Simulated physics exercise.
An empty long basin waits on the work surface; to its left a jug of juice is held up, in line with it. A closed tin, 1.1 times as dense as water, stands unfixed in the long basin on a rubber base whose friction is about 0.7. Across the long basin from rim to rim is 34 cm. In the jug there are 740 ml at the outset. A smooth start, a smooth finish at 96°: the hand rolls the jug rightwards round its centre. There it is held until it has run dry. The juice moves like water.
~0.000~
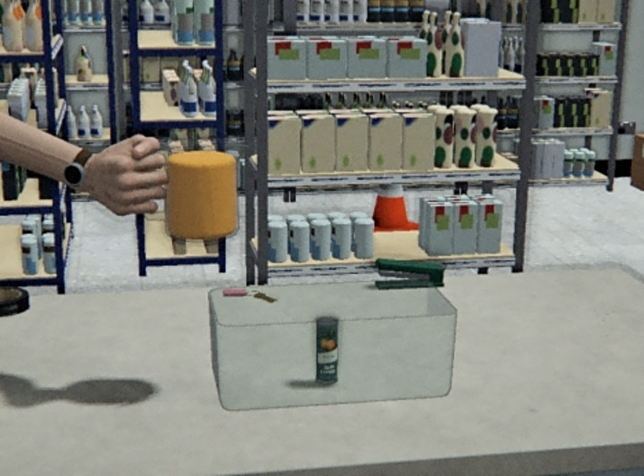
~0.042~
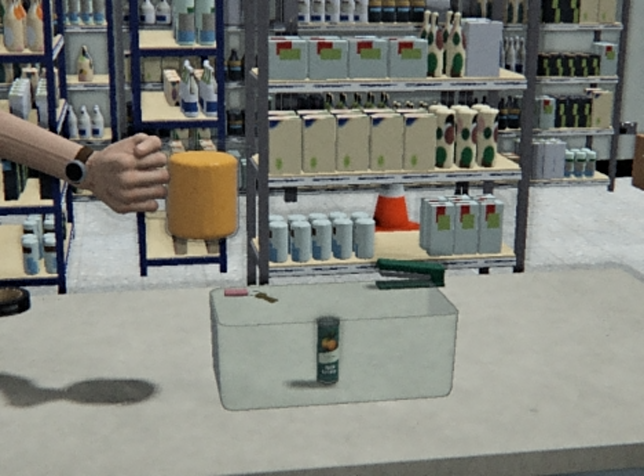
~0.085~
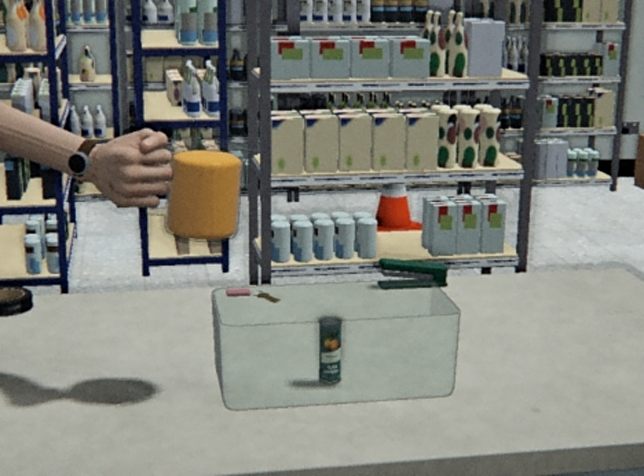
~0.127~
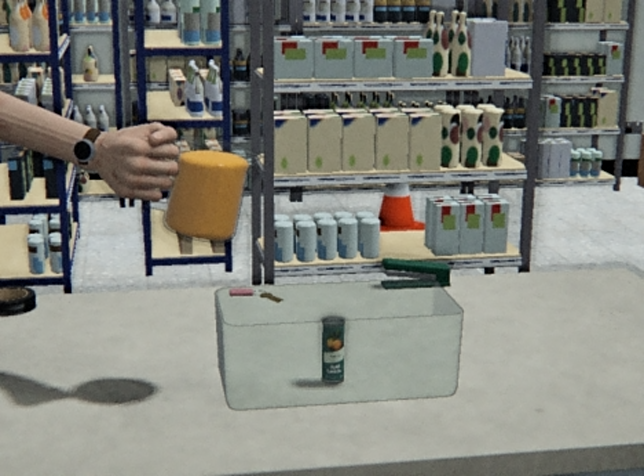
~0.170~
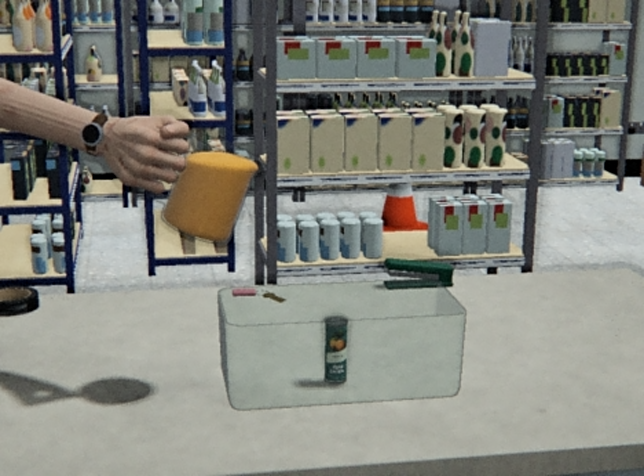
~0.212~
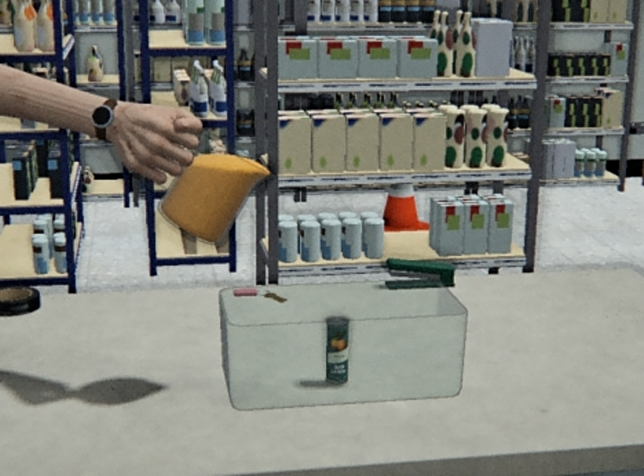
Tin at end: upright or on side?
It tumbles over.
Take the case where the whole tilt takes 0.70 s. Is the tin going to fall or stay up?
Then it falls.
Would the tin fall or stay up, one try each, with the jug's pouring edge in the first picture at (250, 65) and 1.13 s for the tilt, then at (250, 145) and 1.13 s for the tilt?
Run one: It does not tip. Run two: It tumbles.
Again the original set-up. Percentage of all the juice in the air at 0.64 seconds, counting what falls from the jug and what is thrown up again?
Around 24 percent of it is airborne.
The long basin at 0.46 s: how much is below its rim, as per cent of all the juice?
Fraction in basin: Approx. 6%.
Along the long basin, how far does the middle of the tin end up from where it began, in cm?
Net tin displacement: Roughly 10.0 cm.
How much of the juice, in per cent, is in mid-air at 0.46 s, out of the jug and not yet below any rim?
Near 26 per cent of it all.
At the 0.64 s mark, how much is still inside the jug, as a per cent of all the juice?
Around 30 percent of it.
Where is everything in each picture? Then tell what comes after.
It leans 0°; its right rim is at (249, 145); the juice meets the walls at (166, 158) and (235, 156); the long basin's rim runs from (213, 308) to (443, 297); the tin's top is at (327, 324), in the first picture.
It leans 1°; its right rim is at (251, 146); the juice meets the walls at (168, 158) and (237, 157), in the second picture.
It leans 6°; its right rim is at (256, 149); the juice meets the walls at (173, 157) and (242, 158), in the third picture.
It leans 13°; its right rim is at (263, 155); the juice meets the walls at (179, 157) and (249, 160), in the fourth picture.
It leans 22°; its right rim is at (270, 164); the juice meets the walls at (177, 174) and (259, 162), in the fifth picture.
It leans 32°; its right rim is at (275, 175); the juice meets the walls at (173, 179) and (267, 166), in the sixth picture.
After 0.46 s the tilt is 91° and 67 per cent is still to pour; the tin stands where it began.
After 0.64 s the tilt is 96° and 30 per cent is still to pour; the tin stands 3 cm from where it began.
After 0.83 s the tilt is 96° and 13 per cent is still to pour; the tin lies on its side.
After 1.04 s the tilt is 96° and 6 per cent is still to pour; the tin lies on its side.
In the end the tin lies on its side.
